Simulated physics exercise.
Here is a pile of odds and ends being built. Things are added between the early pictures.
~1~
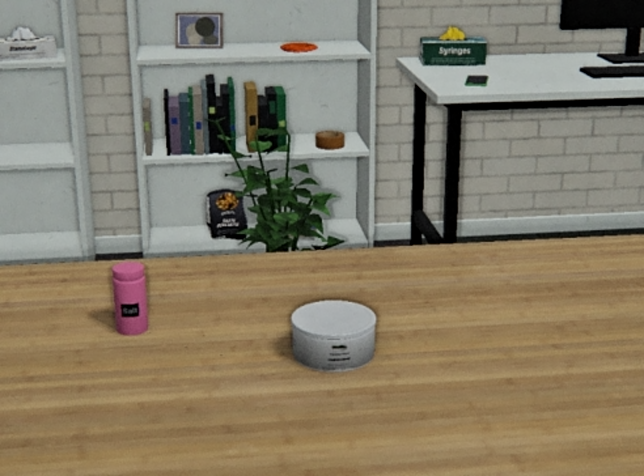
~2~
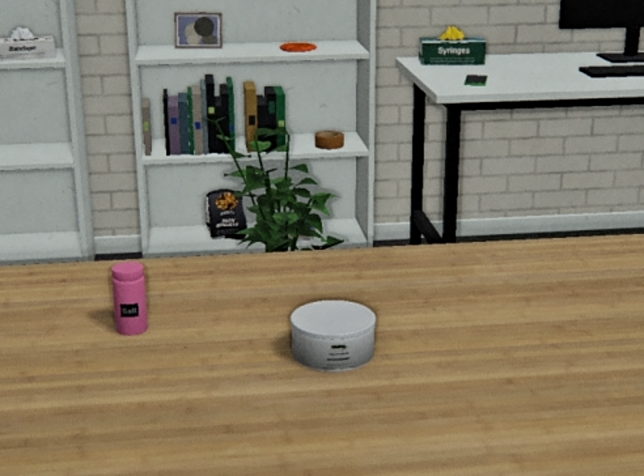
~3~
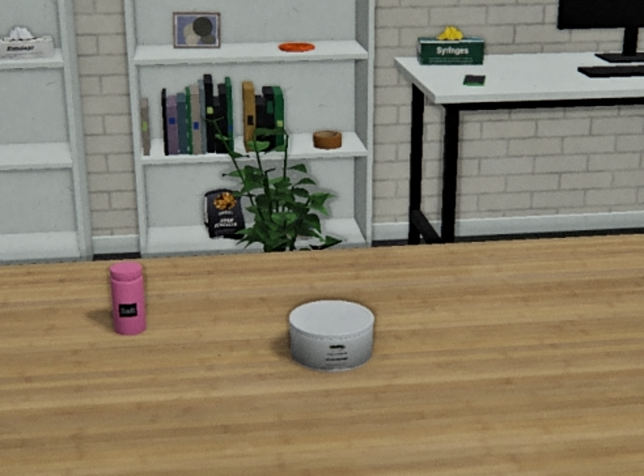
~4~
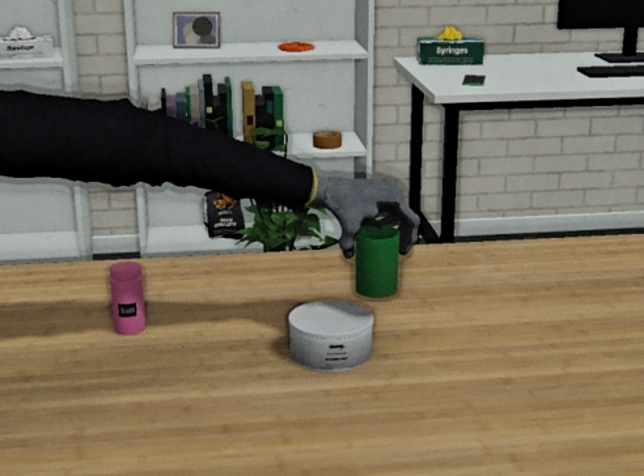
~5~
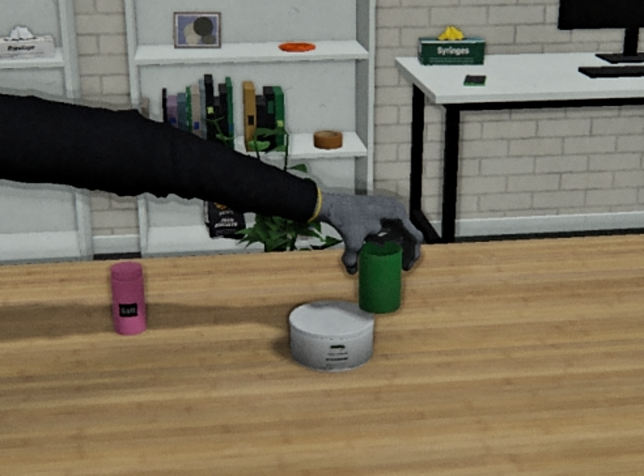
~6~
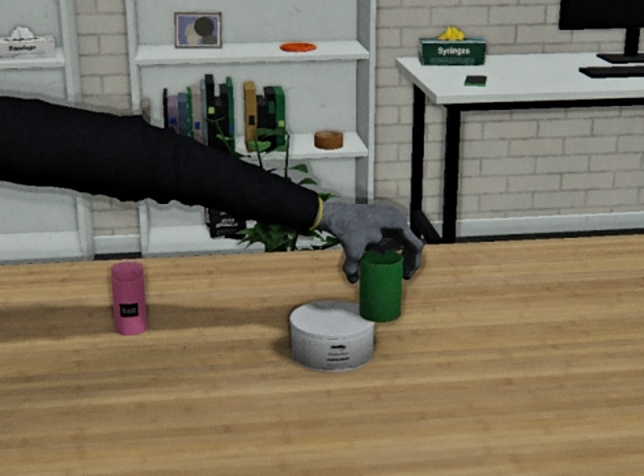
A gloved hand on a dark-sleeved arm appeared from the left holding a green cup and lowered it behind and to the right of a still white tub, with a pink container farther left.
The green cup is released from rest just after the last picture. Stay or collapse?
Outcome: The pile gives way.
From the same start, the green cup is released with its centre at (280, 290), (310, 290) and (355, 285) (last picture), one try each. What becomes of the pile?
First, it comes apart; second, it keeps its balance; third, it stays up.
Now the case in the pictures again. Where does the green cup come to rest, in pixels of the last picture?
Around (427, 334).
Then, 0.40 s on from there, green cup now fallen.
Then, 0.70 s on from there, nothing new.
In the end, fallen, green cup; the other 2 unmoved. At the end, from the last picture's camera, green cup near (427, 334). The pile loses its balance.
